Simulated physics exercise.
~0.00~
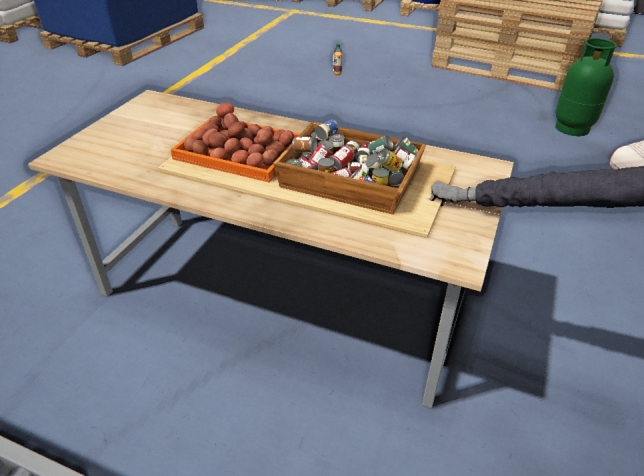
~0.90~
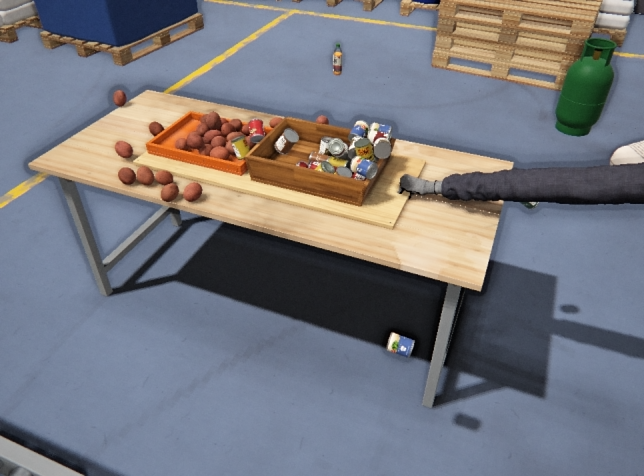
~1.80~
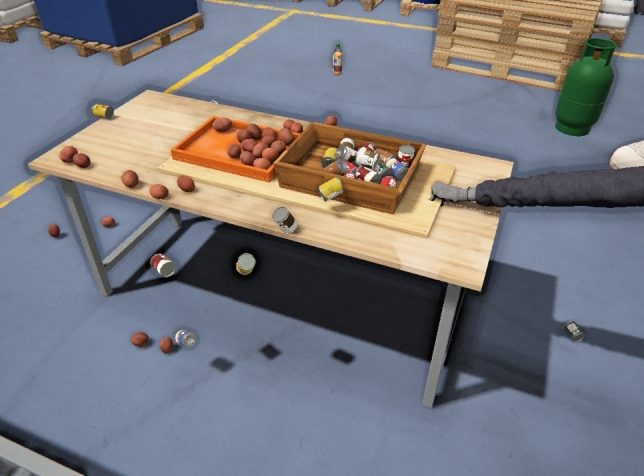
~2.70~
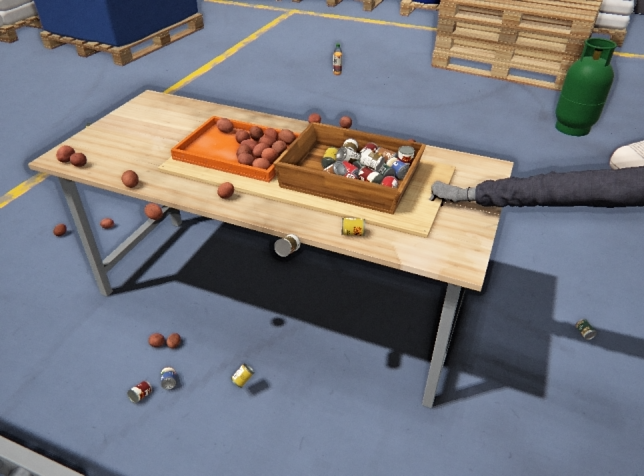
We see a gloved hand jerk a board left and back right along a wooden table, shaking red potatoes from an orange basket and small tins from a wooden basket, until the board rests with both partly filled and spilled pieces scattered across the tabletop and floor.
